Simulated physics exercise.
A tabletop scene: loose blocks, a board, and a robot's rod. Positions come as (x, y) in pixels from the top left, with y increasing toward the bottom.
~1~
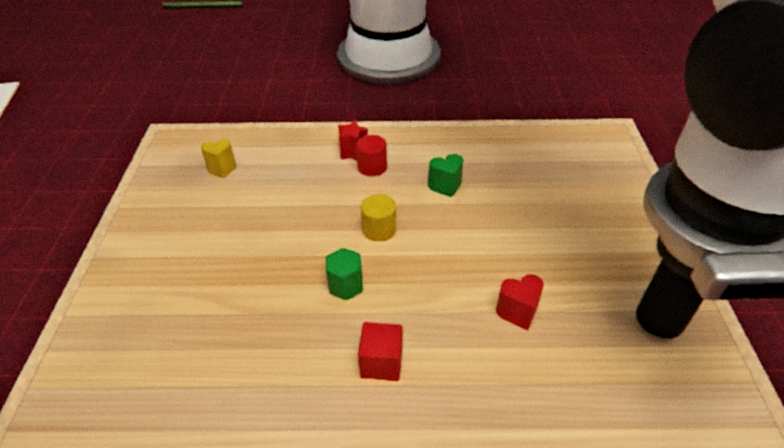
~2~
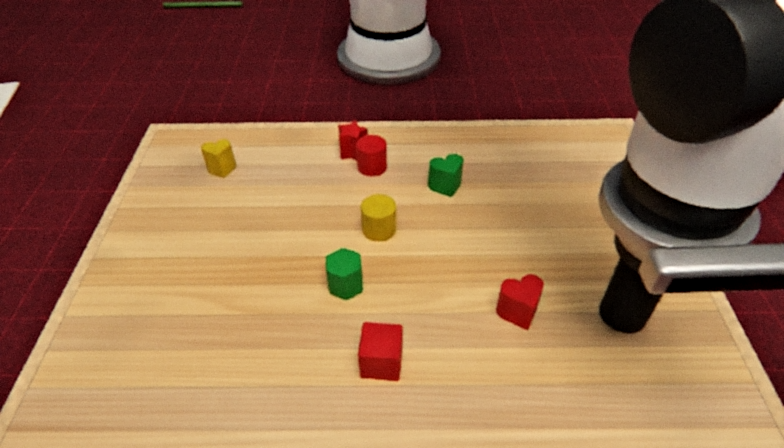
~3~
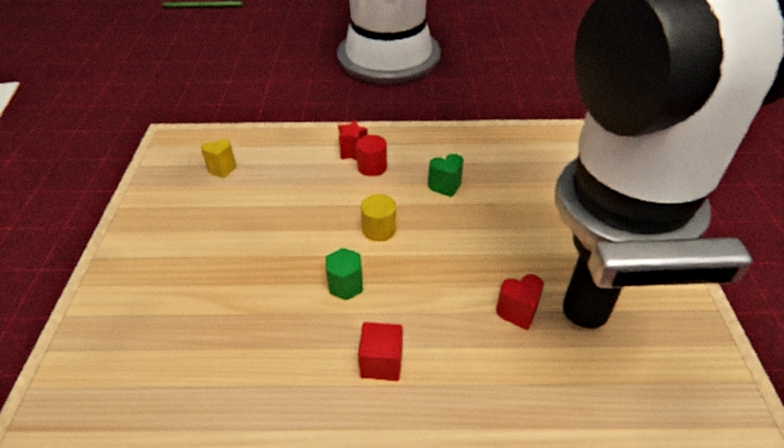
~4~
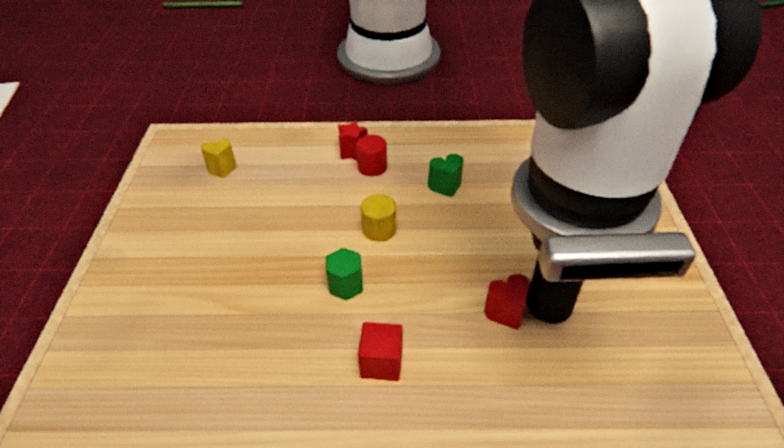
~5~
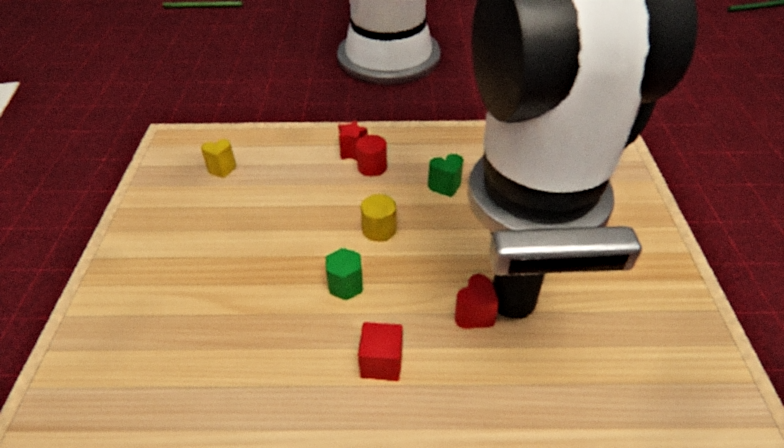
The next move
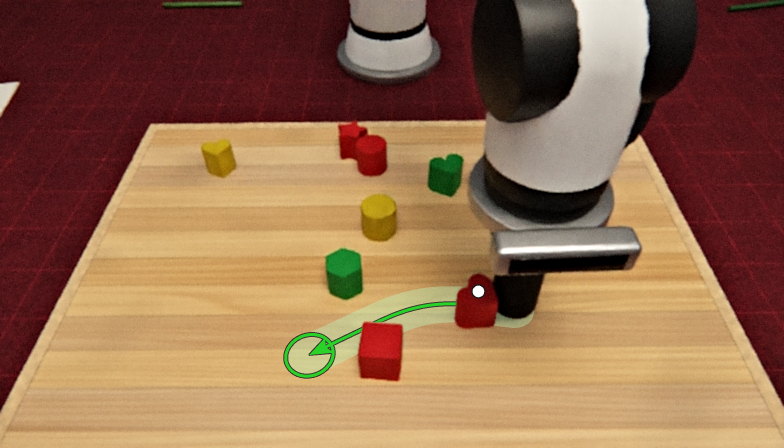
A robot arm moved left across a wooden board, its black rod reaching the red heart-shaped block and pushing it left, while the other red, green and yellow blocks stayed where they were.
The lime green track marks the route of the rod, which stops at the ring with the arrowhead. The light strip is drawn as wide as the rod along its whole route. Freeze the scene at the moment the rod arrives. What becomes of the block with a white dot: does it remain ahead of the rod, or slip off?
I'd say it is still being pushed.
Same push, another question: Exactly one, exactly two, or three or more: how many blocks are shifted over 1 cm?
The number is one.
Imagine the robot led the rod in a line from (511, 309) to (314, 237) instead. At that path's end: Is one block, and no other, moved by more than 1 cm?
My answer is yes.
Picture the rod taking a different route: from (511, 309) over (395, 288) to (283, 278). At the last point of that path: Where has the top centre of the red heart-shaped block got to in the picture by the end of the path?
Top centre: (403, 298).
Path on the board, from (511, 309) over (441, 304) and (375, 323) to (309, 355); the dot is on the red heart-shaped block.
On the path given first. One third of the way, rod at (440, 296); red heart-shaped block at (405, 295), turned 30° anticlockwise.
Two thirds of the way, rod at (375, 315); red heart-shaped block at (334, 310).
At the end, rod at (308, 347); green hexagonal block in place; red square block at (377, 344), turned 25° anticlockwise; red heart-shaped block at (260, 336), turned 15° clockwise.
